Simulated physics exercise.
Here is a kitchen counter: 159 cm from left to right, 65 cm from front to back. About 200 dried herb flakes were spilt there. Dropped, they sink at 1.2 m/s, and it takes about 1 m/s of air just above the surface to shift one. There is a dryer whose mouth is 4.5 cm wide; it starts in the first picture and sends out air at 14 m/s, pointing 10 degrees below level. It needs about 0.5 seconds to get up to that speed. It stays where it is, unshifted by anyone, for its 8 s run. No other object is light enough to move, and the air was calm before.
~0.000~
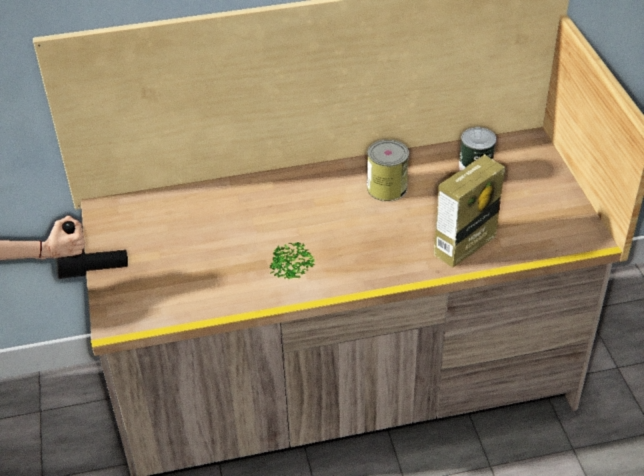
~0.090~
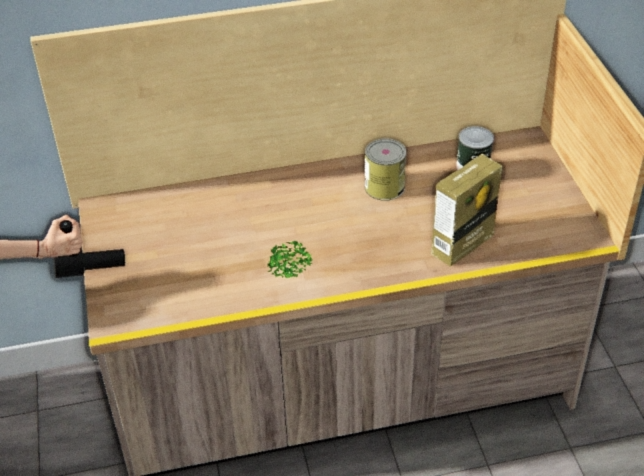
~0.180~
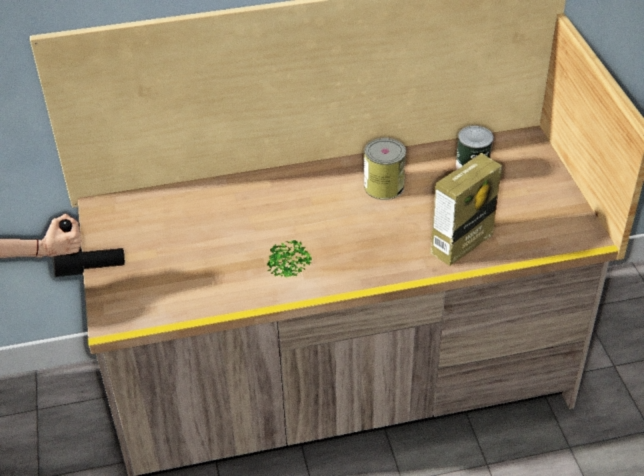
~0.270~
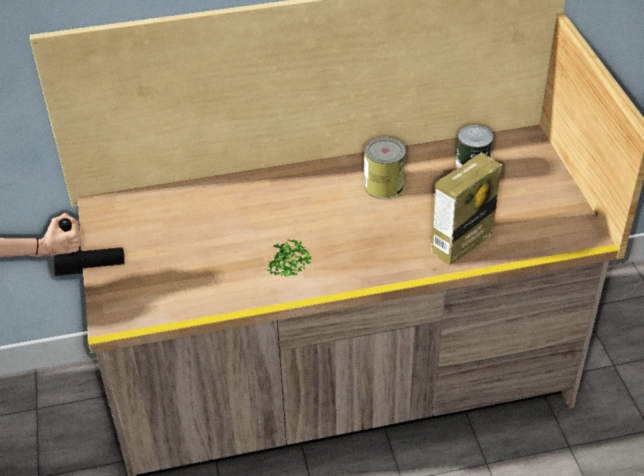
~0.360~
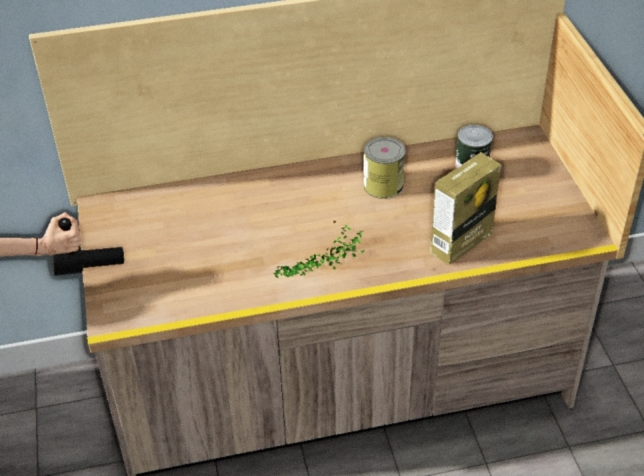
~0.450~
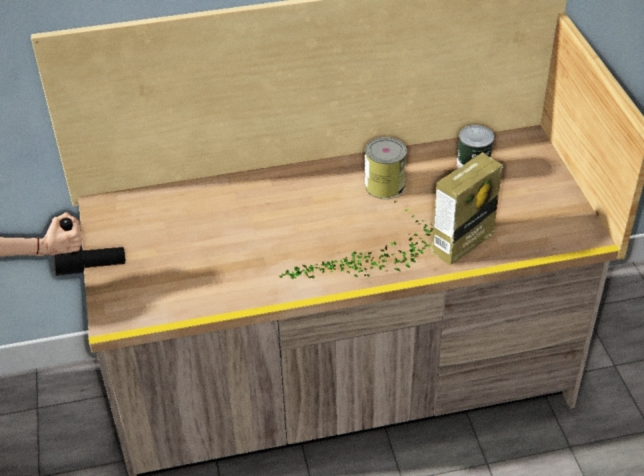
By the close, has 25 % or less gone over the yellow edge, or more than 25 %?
Quarter exceeded.
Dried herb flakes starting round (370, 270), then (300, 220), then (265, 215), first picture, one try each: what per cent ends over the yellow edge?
100 %, 4 %, 0 %.
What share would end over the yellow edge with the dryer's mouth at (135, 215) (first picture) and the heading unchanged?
Outcome: Some 4 in a hundred.
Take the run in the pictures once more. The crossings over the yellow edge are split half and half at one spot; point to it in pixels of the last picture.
Midpoint of crossings, approx. (435, 283).
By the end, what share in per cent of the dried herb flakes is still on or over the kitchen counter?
Close to 4 in a hundred are still there.
After 1.6 s, 18 % are on the move or not yet settled, 86 % are over the yellow edge; the middle of those still in play is near (457, 231).
After 2.6 s, 12 % are on the move or not yet settled, 90 % are over the yellow edge.
After 4.4 s, 9 % are on the move or not yet settled, 91 % are over the yellow edge.
After 8.0 s, at the end, 96 % are over the yellow edge.
